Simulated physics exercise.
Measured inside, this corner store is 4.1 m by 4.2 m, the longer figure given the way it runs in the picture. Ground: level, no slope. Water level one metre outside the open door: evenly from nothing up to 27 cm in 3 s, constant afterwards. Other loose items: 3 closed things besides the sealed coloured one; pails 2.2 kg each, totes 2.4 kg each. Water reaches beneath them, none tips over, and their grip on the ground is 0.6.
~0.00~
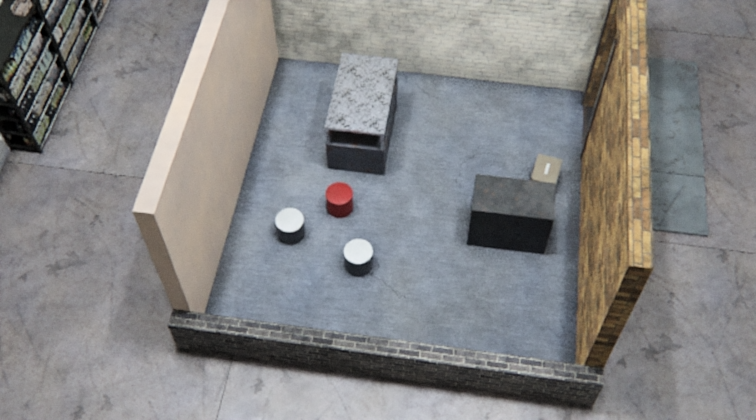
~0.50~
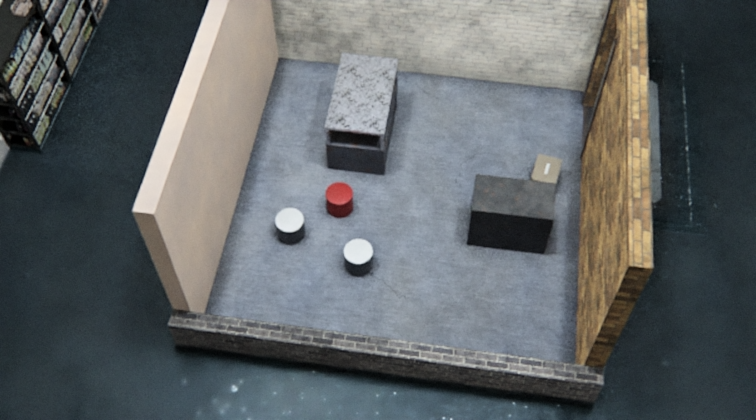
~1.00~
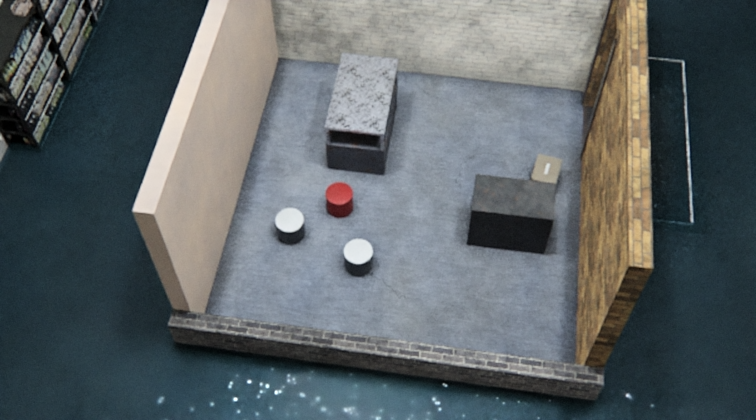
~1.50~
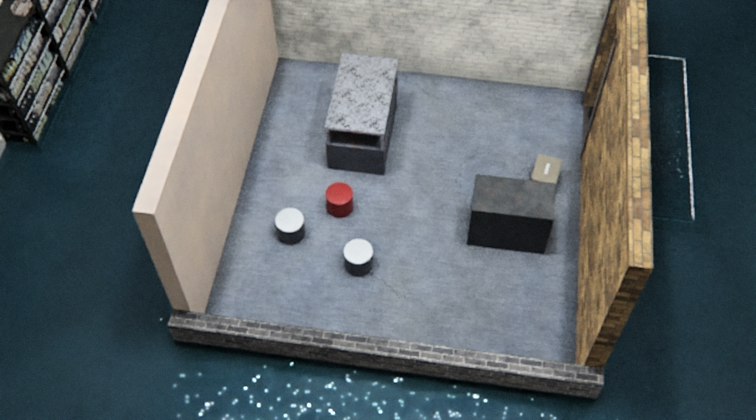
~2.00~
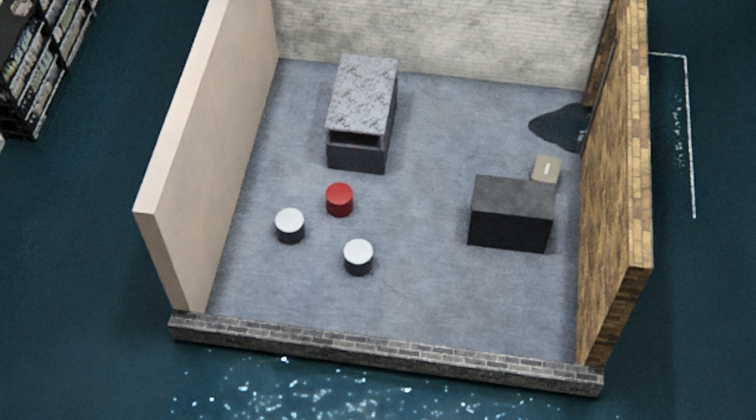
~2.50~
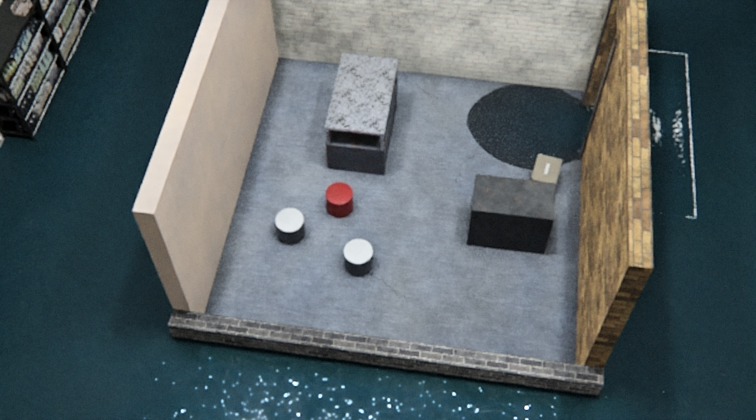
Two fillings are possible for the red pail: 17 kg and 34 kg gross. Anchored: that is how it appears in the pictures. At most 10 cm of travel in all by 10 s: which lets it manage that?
To my eye, the smaller ballast is adequate.
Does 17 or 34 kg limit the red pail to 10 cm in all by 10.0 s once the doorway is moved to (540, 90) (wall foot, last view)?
Then the lower weight is enough.
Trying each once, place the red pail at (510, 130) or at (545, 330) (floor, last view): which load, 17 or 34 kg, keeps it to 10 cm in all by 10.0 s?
In order: Only the heavier one succeeds; even the lighter mass works.
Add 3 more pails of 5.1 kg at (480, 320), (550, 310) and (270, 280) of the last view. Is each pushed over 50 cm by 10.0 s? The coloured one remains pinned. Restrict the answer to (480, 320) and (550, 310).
Result, in order - falls shy; falls shy.
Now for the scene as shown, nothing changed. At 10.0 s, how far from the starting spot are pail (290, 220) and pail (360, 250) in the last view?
First 100 cm, then 100 cm.
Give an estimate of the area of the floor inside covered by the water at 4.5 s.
I'd put it close to 7.0 m2.
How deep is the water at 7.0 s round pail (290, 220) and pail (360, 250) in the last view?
I'd put it at 4 cm and 7 cm respectively.
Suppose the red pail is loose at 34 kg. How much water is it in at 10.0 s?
7 cm, roughly.
After 3.5 s the red pail would be 0 cm from its start with 17 kg and 0 cm from its start with 34 kg; 0 cm of water round it then.
After 4.5 s the red pail would be 0 cm from its start with 17 kg and 0 cm from its start with 34 kg; 3 cm of water round it then.
After 7.0 s the red pail would be 0 cm from its start with 17 kg and 0 cm from its start with 34 kg; 5 cm of water round it then.
After 10.0 s the red pail would be 0 cm from its start with 17 kg and 0 cm from its start with 34 kg; 7 cm of water round it then.
